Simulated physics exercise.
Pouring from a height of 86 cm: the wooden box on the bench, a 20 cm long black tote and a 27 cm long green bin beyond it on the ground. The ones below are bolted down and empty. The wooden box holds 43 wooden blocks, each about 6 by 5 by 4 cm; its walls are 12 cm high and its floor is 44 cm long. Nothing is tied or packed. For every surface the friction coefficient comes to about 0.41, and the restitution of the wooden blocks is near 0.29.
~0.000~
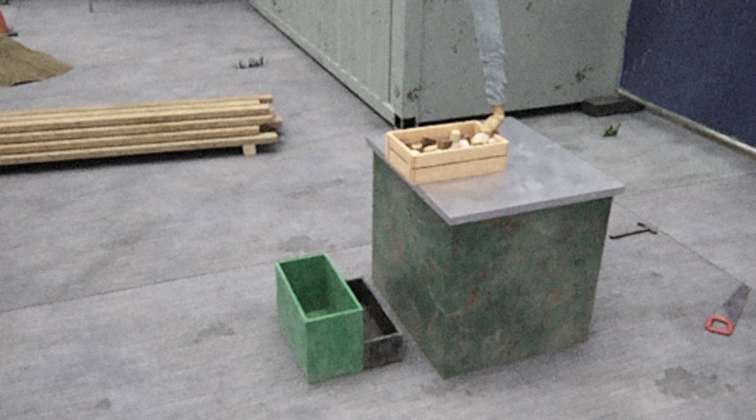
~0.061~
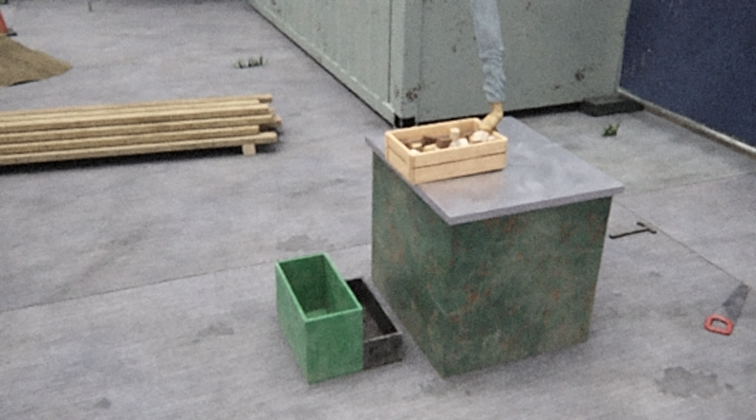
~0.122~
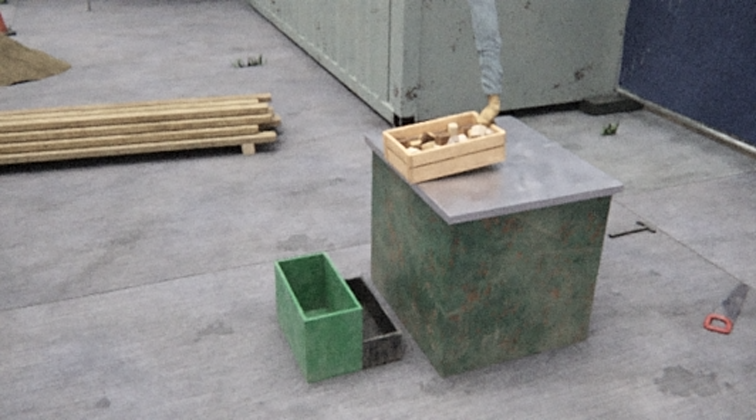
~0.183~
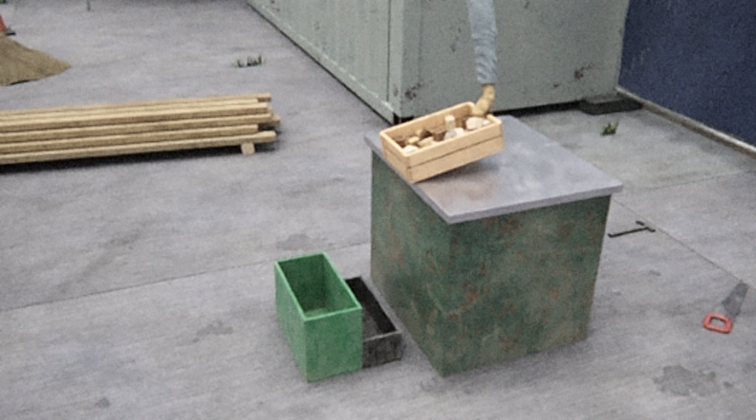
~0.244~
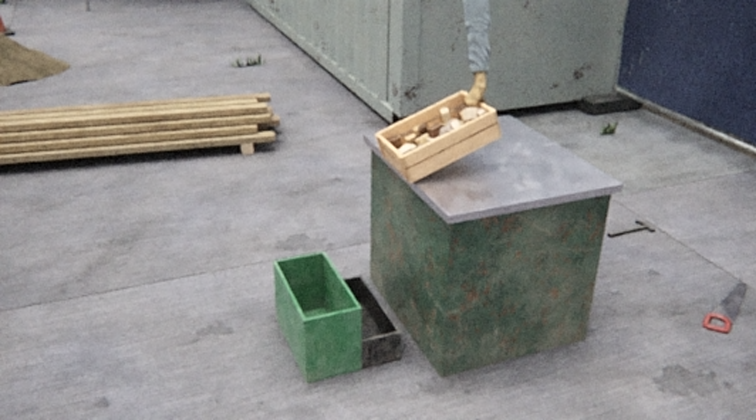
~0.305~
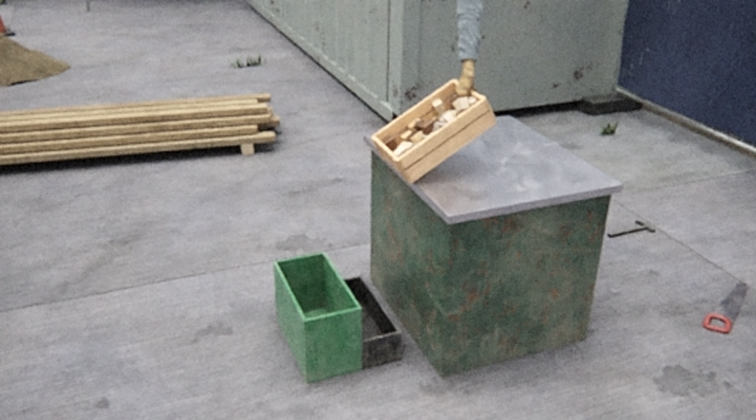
A box of blocks tilts left on the bench as a hand lifts its right end.
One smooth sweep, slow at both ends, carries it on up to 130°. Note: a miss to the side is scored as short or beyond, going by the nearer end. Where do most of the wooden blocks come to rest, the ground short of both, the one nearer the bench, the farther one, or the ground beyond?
Most of them end up: Second.
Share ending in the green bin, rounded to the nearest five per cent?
Estimate: About 55 in a hundred.
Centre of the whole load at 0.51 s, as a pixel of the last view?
Around (406, 130).
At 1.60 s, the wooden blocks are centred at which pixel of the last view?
Centre: Approx. (305, 346).
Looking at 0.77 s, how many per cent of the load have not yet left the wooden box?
About 45 %, still inside.
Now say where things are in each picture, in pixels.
In the first picture (each is followed by its nearest rim corner in this view), wooden box, (416, 155); green bin, (308, 321); 0° from level; none out.
Wooden box, (415, 155); 1° from level, in the second picture.
Wooden box, (412, 154); 5° from level, in the third picture.
Wooden box, (408, 155); 12° from level, in the fourth picture.
Wooden box, (404, 156); 20° from level, in the fifth picture.
Wooden box, (399, 158); green bin, (306, 320); 29° from level; none out, in the sixth picture.
After 0.51 s, tilt 68°; 43 still in the wooden box.
After 0.77 s, tilt 114°; 20 still in the wooden box and 23 in the air.
After 1.13 s, tilt 130°; 17 in the green bin, 11 on the ground beyond the green bin and 15 in the air.
When it is over (at 1.60 s), 5 in the black tote, 24 in the green bin and 14 on the ground beyond the green bin.
